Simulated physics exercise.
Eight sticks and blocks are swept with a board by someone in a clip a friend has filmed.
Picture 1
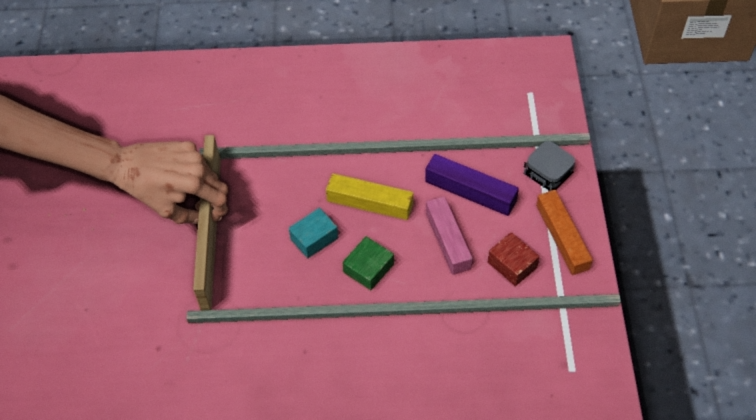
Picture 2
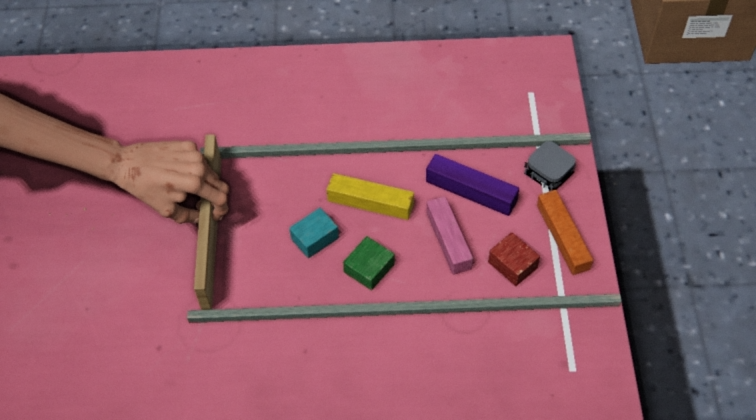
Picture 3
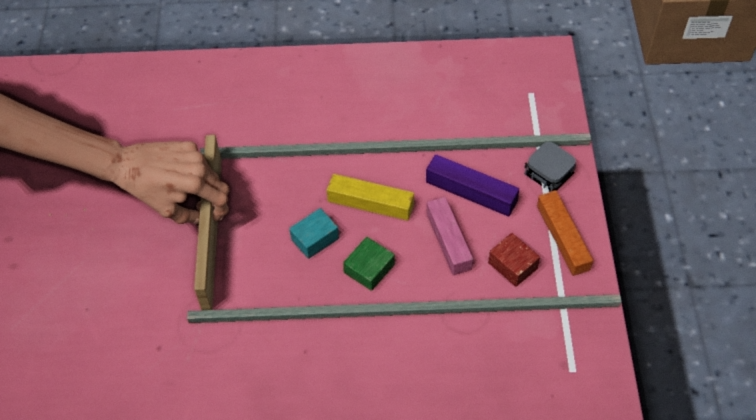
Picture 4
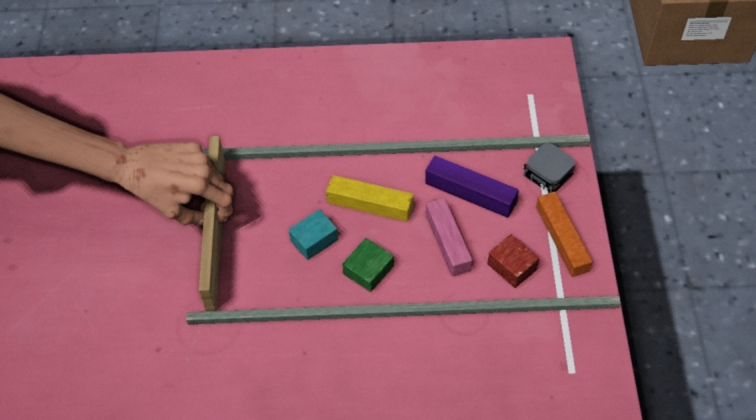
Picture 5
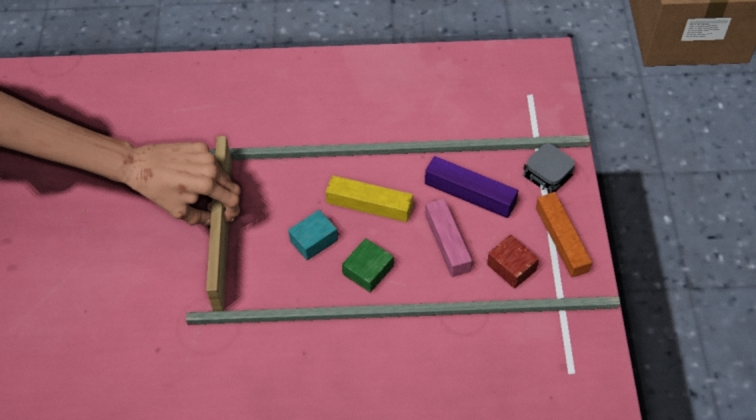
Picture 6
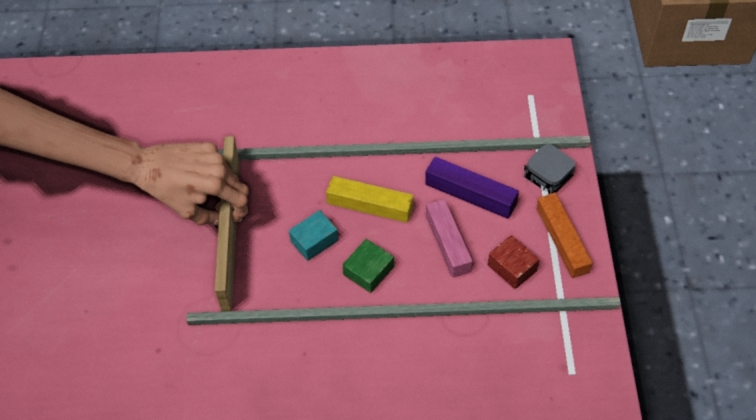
A hand held a wooden board upright on a pink table, then slid it slightly to the right between two rails, while the eight colourful blocks and bars ahead of it stayed put.
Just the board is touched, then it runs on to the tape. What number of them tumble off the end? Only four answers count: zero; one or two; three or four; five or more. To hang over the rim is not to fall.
You'd see three or four pieces leave the end and fall.
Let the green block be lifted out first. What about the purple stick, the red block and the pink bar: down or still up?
Note: Purple stick is on by the end; red block is on by the end; pink bar is on by the end.
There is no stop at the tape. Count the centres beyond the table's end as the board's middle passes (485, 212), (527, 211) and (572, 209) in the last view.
First 0, then 2, then 6.
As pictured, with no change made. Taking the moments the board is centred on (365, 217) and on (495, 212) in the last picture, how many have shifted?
At the one place 4, at the other 8.
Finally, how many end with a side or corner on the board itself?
That makes 4.
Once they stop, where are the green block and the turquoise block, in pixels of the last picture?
The green block comes to rest close to (578, 274), while the turquoise block rests close to (575, 225).
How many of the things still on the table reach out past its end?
I'd put it at 2.
Early on, none off yet; orange bar at rest near (564, 235); grey case at rest near (550, 170); red block at rest near (513, 262).
A while later, none off yet; orange bar at rest near (564, 235); grey case at rest near (550, 170); red block moving near (519, 264).
Further along, none off yet; orange bar travelled a little near (614, 231); grey case moving near (558, 164); red block travelled well along near (595, 275).
Finally, the number that fall off is three or four; lost, pink bar, red block, grey case and orange bar.
